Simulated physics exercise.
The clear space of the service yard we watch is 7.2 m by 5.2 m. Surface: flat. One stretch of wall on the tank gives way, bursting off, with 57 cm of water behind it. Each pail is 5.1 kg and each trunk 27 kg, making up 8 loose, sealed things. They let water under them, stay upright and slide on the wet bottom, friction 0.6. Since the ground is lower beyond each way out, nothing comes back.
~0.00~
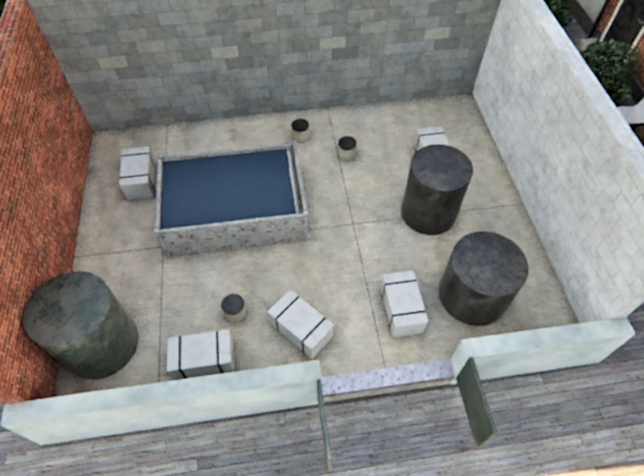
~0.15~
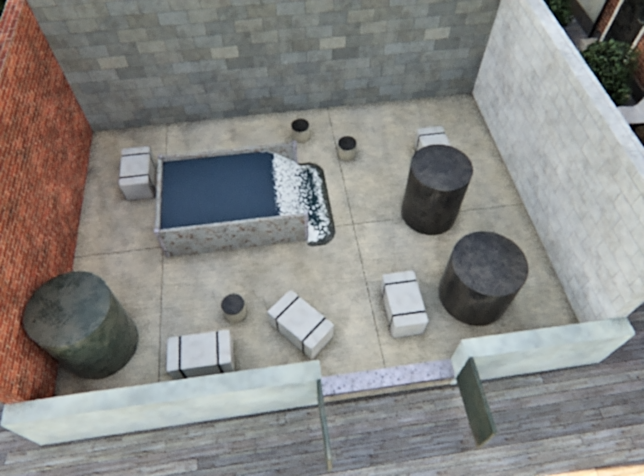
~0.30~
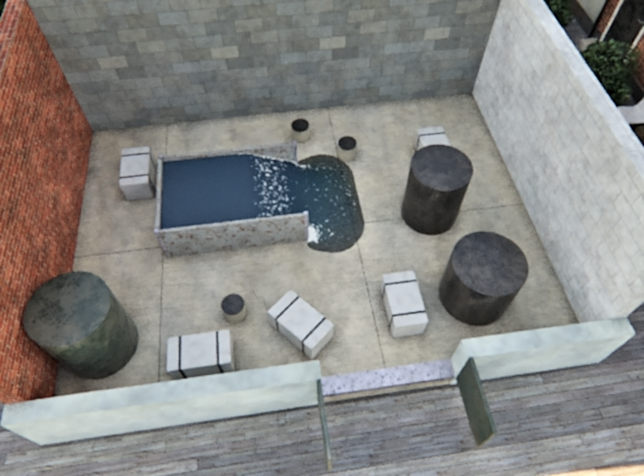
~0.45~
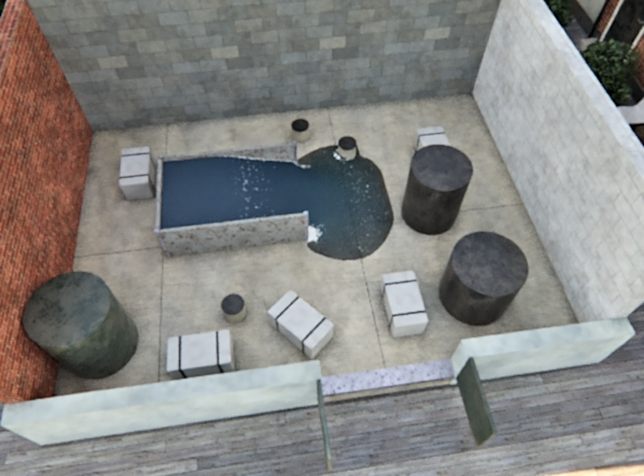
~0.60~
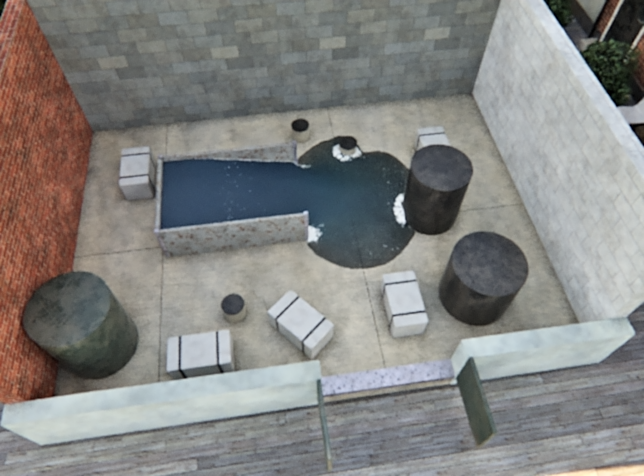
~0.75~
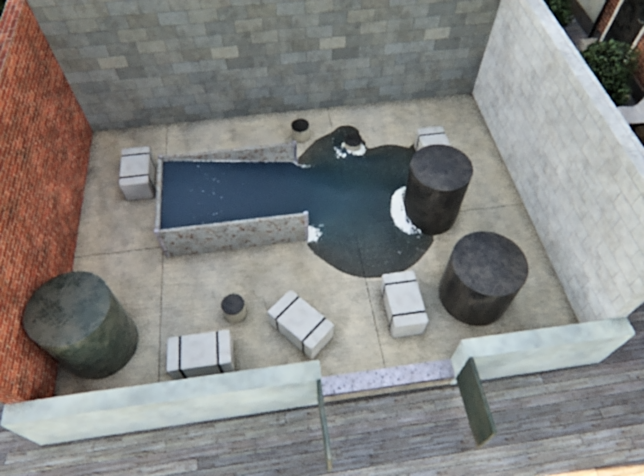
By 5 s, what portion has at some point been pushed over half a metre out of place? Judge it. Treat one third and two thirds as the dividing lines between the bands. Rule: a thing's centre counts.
Fewer than a third of them move that far.
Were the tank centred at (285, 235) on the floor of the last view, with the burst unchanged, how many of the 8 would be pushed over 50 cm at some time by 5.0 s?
The count would be 1.
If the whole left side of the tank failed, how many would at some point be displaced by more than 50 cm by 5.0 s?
So the tally would be 5.
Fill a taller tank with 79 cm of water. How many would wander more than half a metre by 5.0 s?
It would come to 4 of them.
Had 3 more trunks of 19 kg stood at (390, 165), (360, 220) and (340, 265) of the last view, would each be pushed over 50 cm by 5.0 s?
Result, one by one: Exceeded, exceeded and not exceeded.
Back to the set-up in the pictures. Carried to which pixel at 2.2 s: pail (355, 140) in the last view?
Position: About (423, 92).
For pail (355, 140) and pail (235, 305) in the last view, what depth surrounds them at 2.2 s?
Around 9 cm and 0 cm.
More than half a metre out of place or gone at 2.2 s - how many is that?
That would be 2.
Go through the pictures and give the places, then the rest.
A pail at (347, 143), on the bottom; a pail at (300, 125), on the bottom; 3.0 m2 under water; 0 of 8 have shifted, in the first frame.
A pail at (347, 143) rests on the ground; a pail at (300, 125) rests on the ground; water covers 3.7 m2; 0 of 8 have shifted, in the second frame.
A pail at (347, 143), on the bottom; a pail at (300, 125), on the bottom; water covers 4.7 m2; 0 of 8 have shifted, in the third frame.
A pail at (347, 143) rests on the ground; a pail at (300, 125) rests on the ground; water covers 5.8 m2; 0 of 8 have shifted, in the fourth frame.
A pail at (348, 142) rests on the ground; a pail at (300, 125), on the bottom; water covers 7.0 m2; 0 of 8 have shifted, in the fifth frame.
A pail at (353, 139) rests on the ground, 14 cm from its start; a pail at (300, 125), on the bottom; water covers 8.0 m2; 1 of 8 have shifted, in the sixth frame.
After 1.1 s 1 of 8 are over 50 cm from their spots; 0 afloat.
After 2.2 s 2 of 8 are over 50 cm from their spots; 1 afloat.
After 3.5 s 2 of 8 are over 50 cm from their spots; 2 afloat.
After 5.0 s 2 of 8 are over 50 cm from their spots, and 2 have been at some point; 2 afloat.
